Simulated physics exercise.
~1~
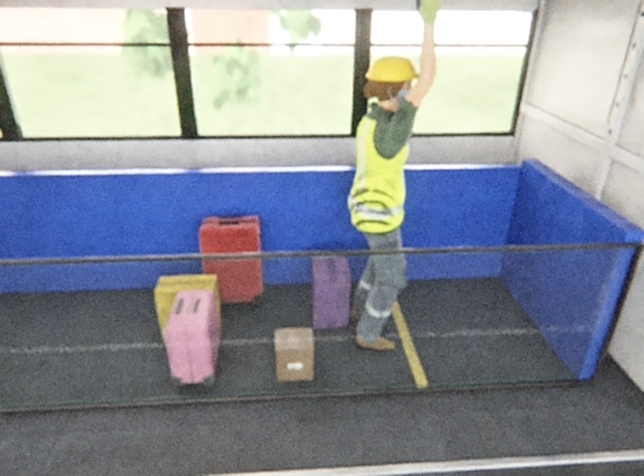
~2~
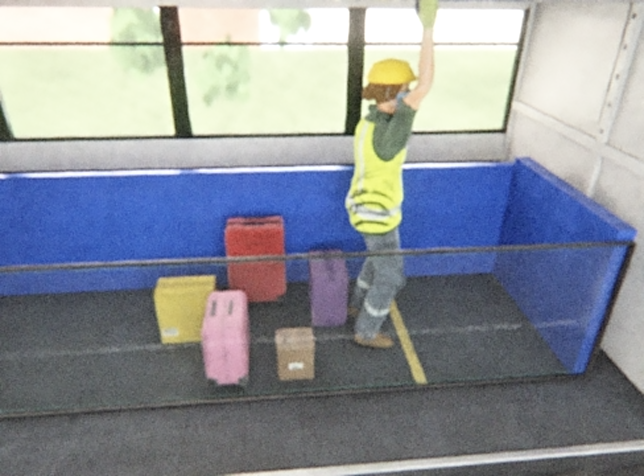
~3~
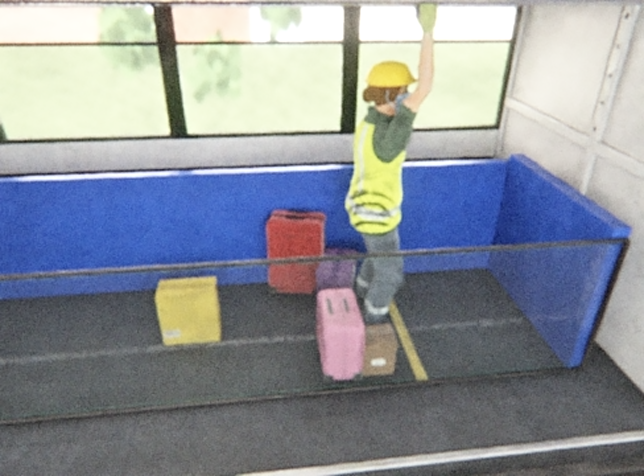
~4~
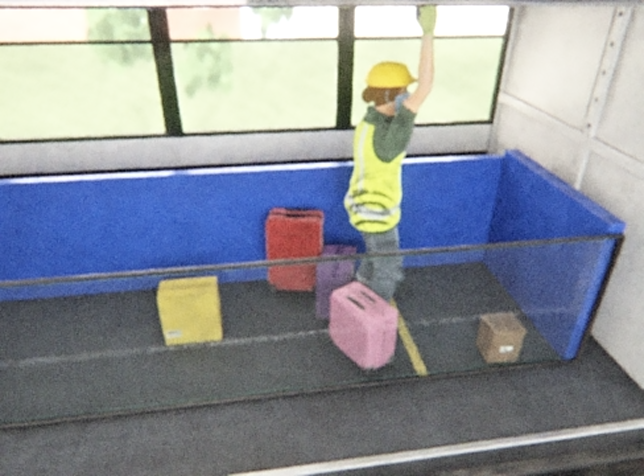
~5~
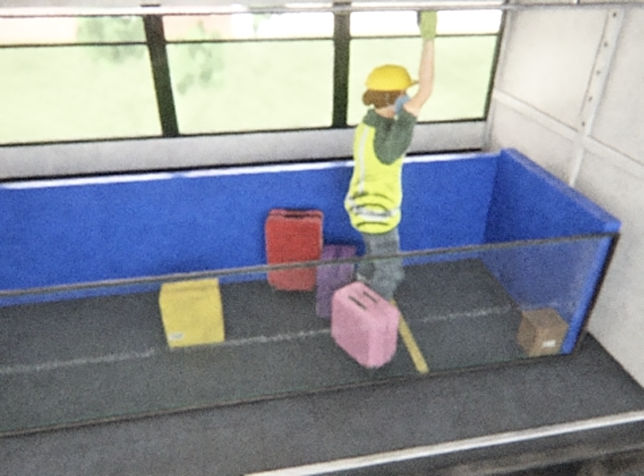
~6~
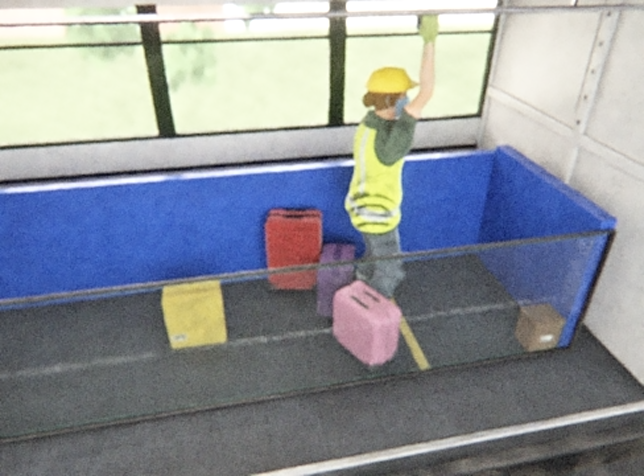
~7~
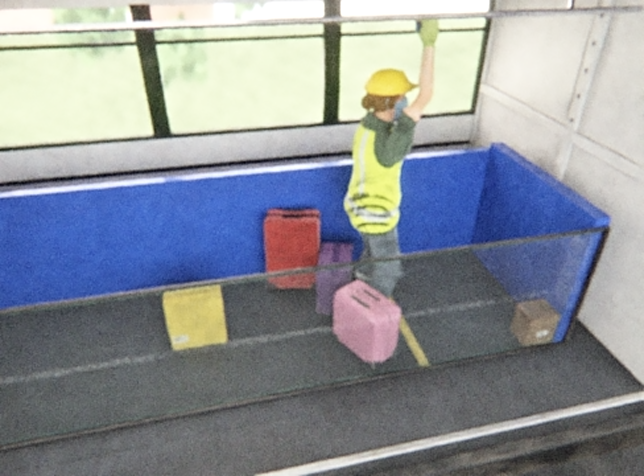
A pink suitcase and a red one rolled right past a still yellow box toward a passenger gripping the overhead rail, and a small brown box slid over the yellow line to the far right, while both cases stopped short beside the purple one.
